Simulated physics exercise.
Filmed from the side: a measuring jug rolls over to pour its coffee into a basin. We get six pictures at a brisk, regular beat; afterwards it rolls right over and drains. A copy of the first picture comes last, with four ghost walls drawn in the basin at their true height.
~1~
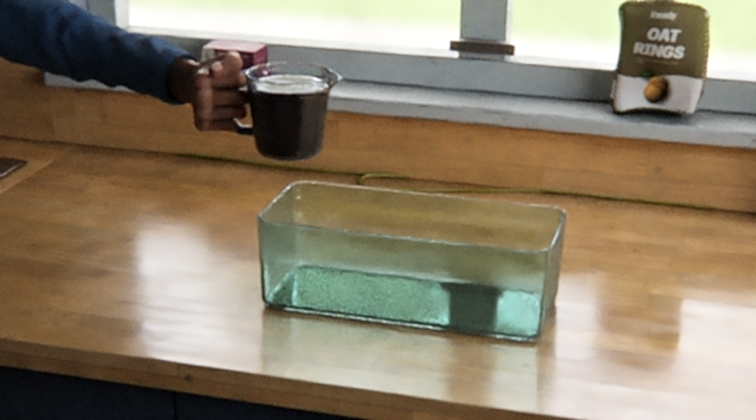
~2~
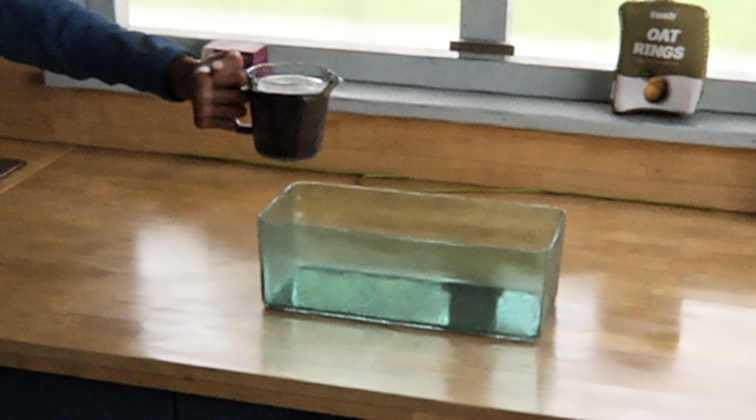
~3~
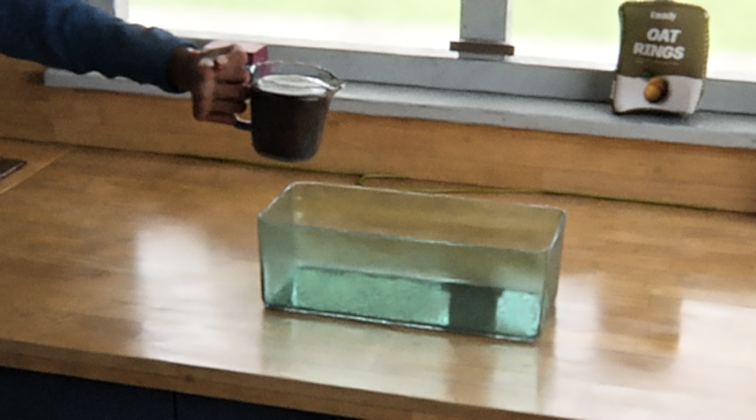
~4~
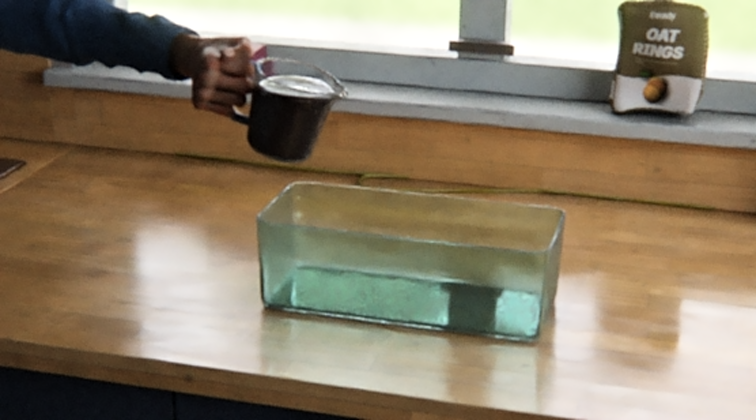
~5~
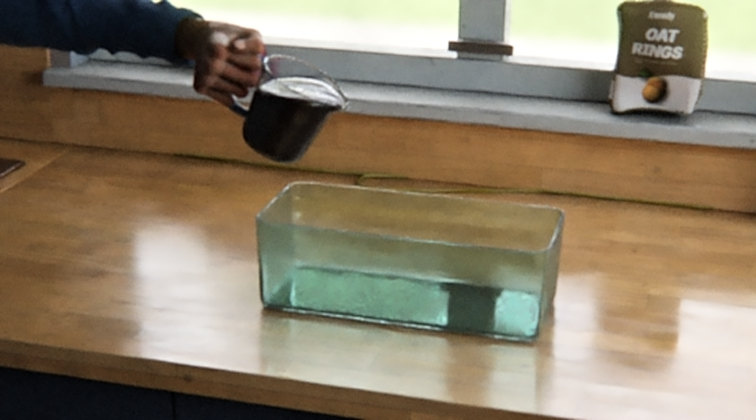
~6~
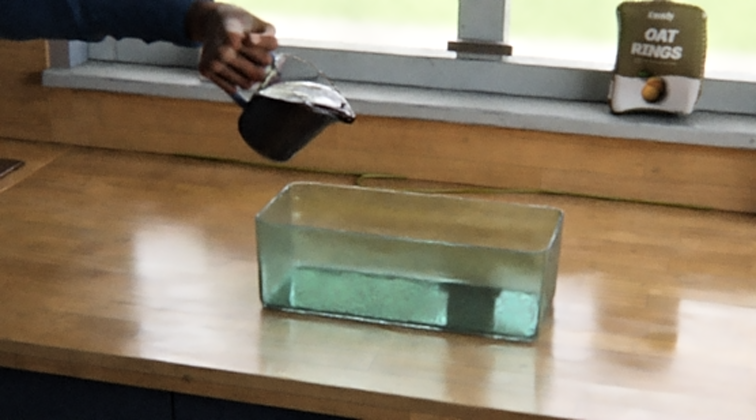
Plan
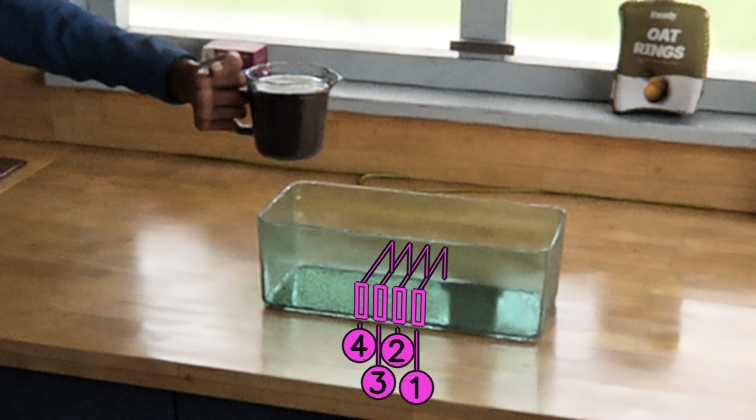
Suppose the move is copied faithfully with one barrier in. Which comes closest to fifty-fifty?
Use place 4.
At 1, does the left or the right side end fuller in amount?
The left one.
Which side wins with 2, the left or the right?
More ends on the left.
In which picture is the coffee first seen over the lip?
Picture 6.
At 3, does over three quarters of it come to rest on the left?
Yes, it does.
On the marked copy, 1 at (416, 331); 2 at (397, 328); 3 at (378, 326); 4 at (359, 323).
For place 1, about 91 % ends left of the wall and 7 % right of it.
For place 2, about 91 % ends left of the wall and 6 % right of it; 3 % is lost outside.
For place 3, about 84 % ends left of the wall and 14 % right of it.
For place 4, about 54 % ends left of the wall and 45 % right of it.
